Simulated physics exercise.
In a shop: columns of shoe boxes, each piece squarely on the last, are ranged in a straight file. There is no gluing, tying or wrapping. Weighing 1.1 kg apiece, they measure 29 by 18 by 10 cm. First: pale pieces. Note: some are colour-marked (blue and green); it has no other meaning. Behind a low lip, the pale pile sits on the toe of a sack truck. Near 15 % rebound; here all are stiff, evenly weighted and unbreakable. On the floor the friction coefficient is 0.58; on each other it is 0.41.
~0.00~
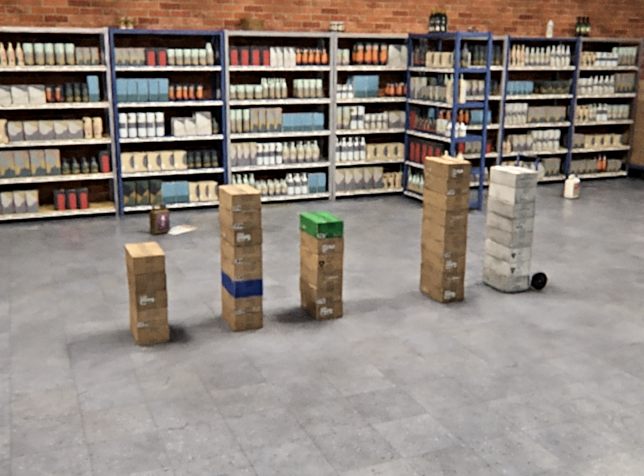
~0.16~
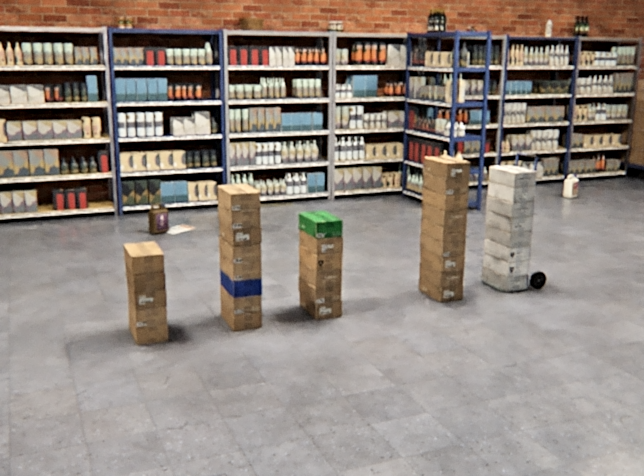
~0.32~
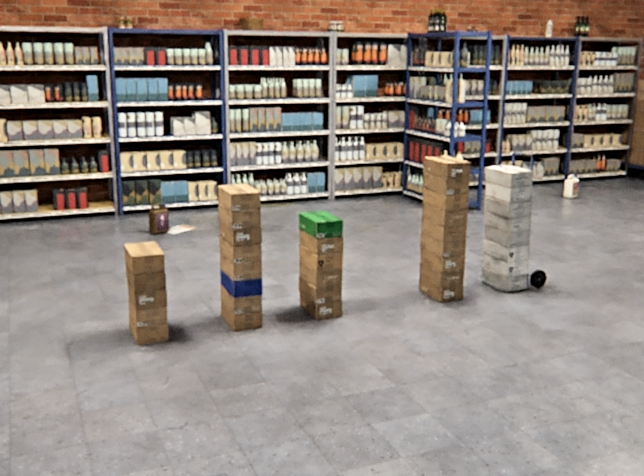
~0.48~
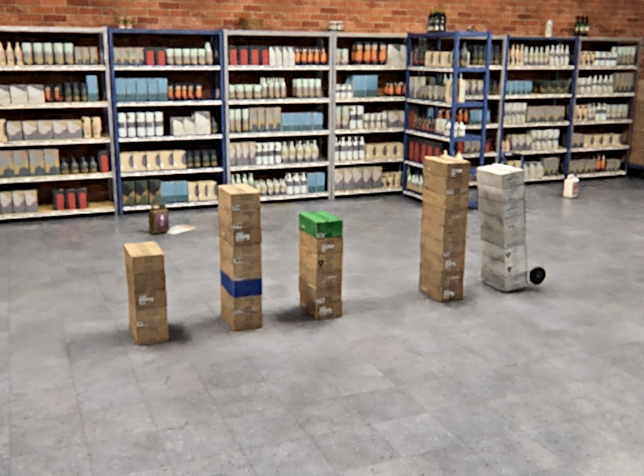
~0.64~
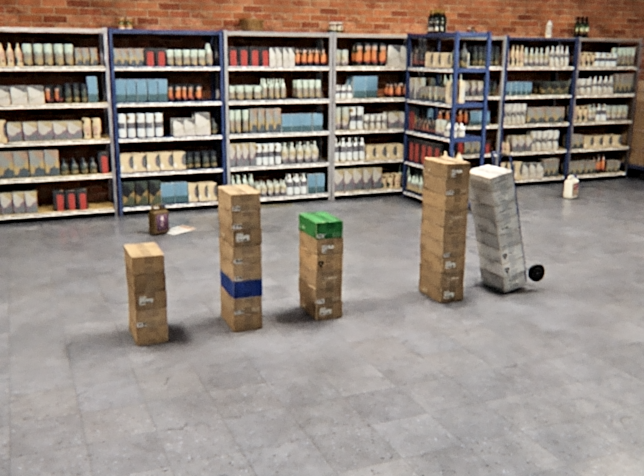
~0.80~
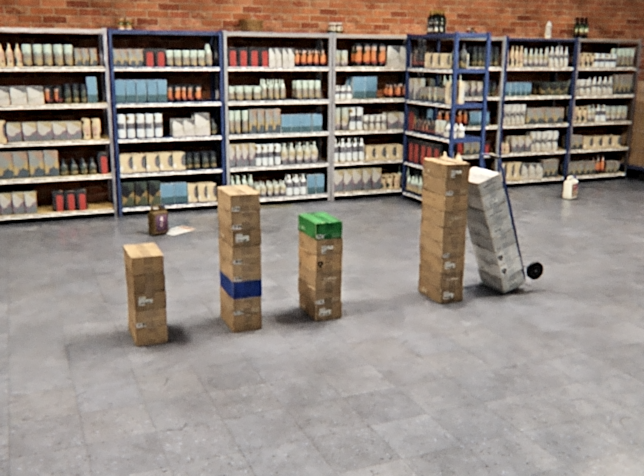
Pale stack of boxes on a sack truck tilting steadily left toward four still brown box columns before warehouse shelves.
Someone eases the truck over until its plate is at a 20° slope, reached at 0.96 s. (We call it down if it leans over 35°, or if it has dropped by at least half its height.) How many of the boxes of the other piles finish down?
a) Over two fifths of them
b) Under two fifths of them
Over two fifths of them (a).
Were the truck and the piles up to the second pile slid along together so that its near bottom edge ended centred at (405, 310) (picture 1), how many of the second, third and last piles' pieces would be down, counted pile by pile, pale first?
The tally would be second 9, then third 5, then last 4.
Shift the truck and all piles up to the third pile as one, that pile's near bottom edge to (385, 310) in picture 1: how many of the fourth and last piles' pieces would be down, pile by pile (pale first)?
In that case fourth pile 0 and last pile 0.
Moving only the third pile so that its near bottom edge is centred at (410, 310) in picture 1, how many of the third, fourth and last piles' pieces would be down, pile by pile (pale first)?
The third pile ends with 6 down, the fourth with 0, the last with 0.
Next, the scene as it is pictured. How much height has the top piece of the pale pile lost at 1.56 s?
The top piece is some 15 centimetres lower than at the start.
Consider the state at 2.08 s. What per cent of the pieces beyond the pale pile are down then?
By that time it is 30 percent.
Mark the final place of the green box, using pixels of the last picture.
Look near (221, 286) in the final frame.
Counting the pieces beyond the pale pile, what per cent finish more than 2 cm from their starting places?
The shifted ones make up 95 per cent.
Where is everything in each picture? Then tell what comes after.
In the first frame (places mark the middle of the side facing us), truck frame 0° forward; green box (331, 230); blue box (249, 289); the rest undisturbed.
In the second frame, truck frame 0° forward; green box (330, 229).
In the third frame, truck frame 2° forward; blue box (248, 288).
In the fourth frame, truck frame 7° forward, top of the pale pile leaning 7°; blue box (248, 288); the rest undisturbed.
In the fifth frame, truck frame (514, 182) 13° forward, top of the pale pile leaning 13°; blue box (248, 289); the rest undisturbed.
In the sixth frame, truck frame (505, 183) 18° forward, top of the pale pile leaning 20°; green box (329, 231); blue box (248, 290); the rest undisturbed.
After 1.56 s, 8 of the pale pile down; none of the 28 other boxes down, 9 disturbed.
After 2.08 s, 8 of the pale pile down; 9 of the 28 other boxes down; green box leaning 14°.
After 3.38 s, 8 of the pale pile down; 26 of the 28 other boxes down; blue box leaning 53°, 15 cm lower; green box leaning 53°, 33 cm lower.
At rest (6.3 s), 8 of the pale pile down; 26 of the 28 other boxes down; blue box leaning 54°, 16 cm lower; green box leaning 54°, 33 cm lower. That is 93 per cent. As the last picture would show them, middles, blue box near (184, 314), green box near (221, 286).
